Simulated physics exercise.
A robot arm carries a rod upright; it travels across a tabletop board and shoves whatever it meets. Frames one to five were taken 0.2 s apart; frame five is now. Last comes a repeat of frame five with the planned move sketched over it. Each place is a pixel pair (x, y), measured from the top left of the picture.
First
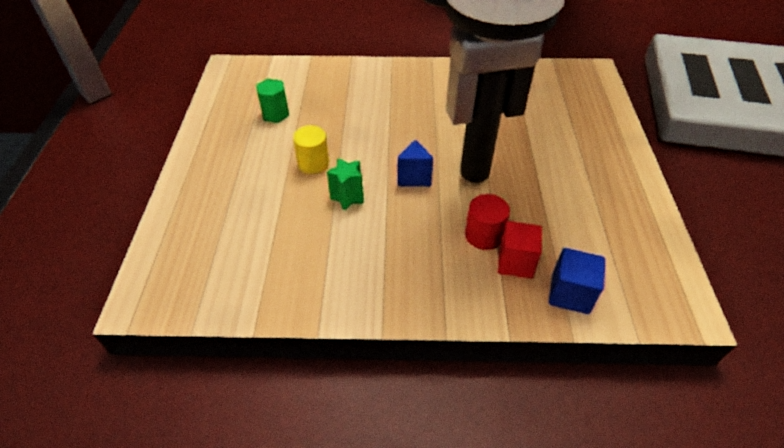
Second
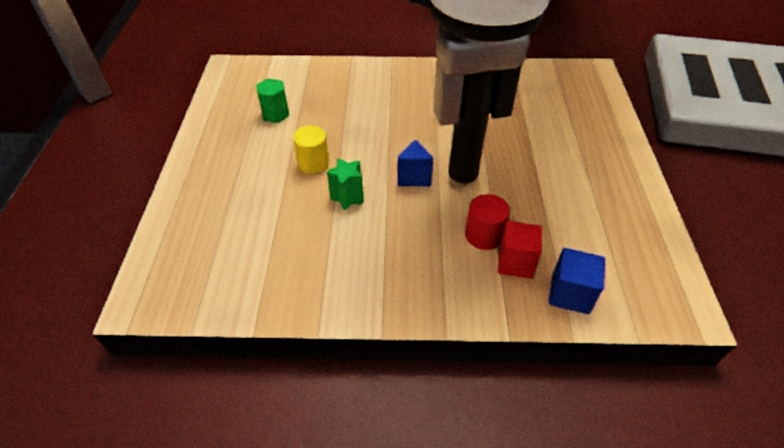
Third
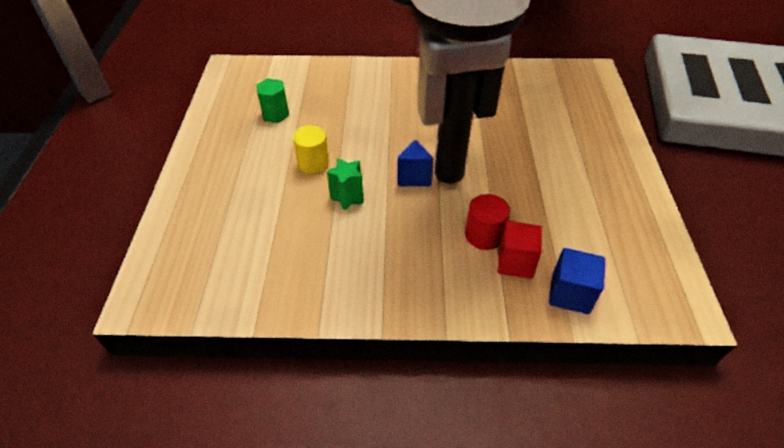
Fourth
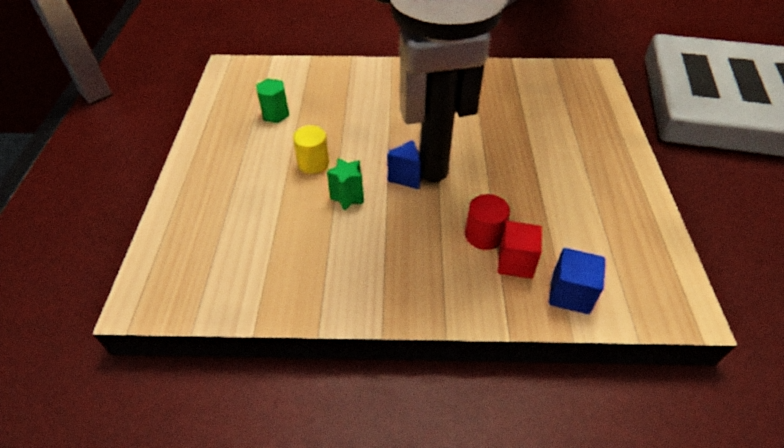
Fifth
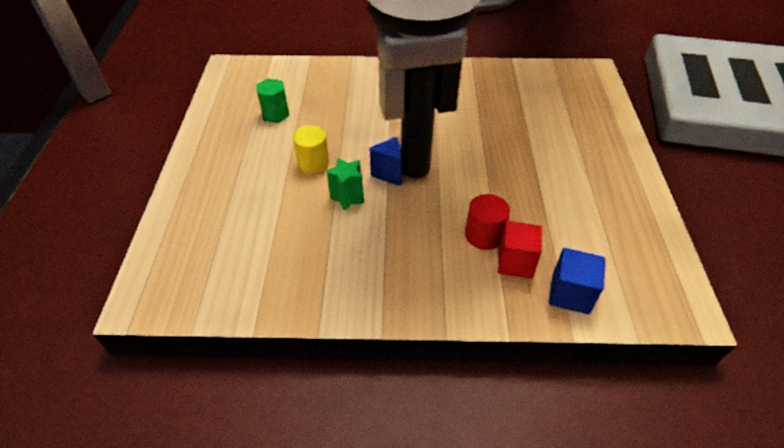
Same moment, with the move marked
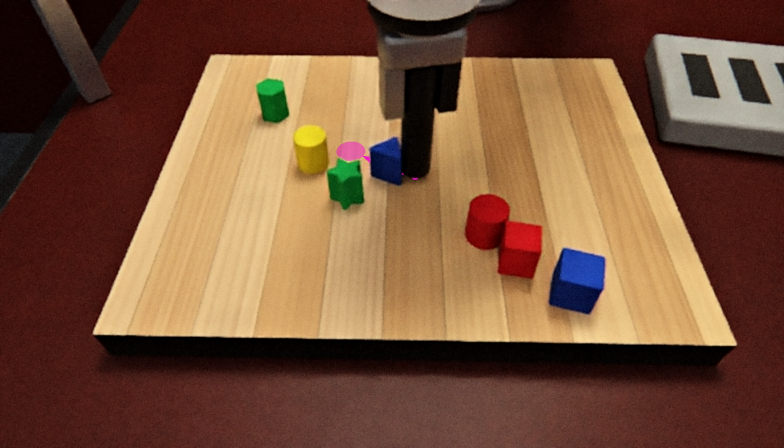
A black rod held by a robotic arm moves left across a wooden board scattered with small green, yellow, red and blue blocks. It reaches the blue triangular block and pushes it a short way left, toward the green star, while the other blocks stay still.
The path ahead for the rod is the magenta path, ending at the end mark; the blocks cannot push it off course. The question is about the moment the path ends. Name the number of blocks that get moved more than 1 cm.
Shifted over 1 cm: One.
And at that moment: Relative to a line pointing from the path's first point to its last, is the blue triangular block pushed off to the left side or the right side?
Leftward.
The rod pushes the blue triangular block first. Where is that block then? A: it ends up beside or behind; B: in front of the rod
The one that fits is A, it ends up beside or behind.
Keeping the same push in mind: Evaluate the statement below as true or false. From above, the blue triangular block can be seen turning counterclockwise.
True.
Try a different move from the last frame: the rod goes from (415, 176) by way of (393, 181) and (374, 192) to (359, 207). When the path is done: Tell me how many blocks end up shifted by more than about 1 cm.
Put simply, two blocks are moved more than 1 cm.
Path on the board, from (415, 176) via (393, 168) and (371, 160), ending at (351, 151).
On the path given first. Halfway along, rod at (381, 156); blue triangular block at (353, 138), turned 10° anticlockwise.
At the end, rod at (350, 143); yellow circle at (305, 136); green star in place; blue triangular block at (332, 138), turned 45° anticlockwise.
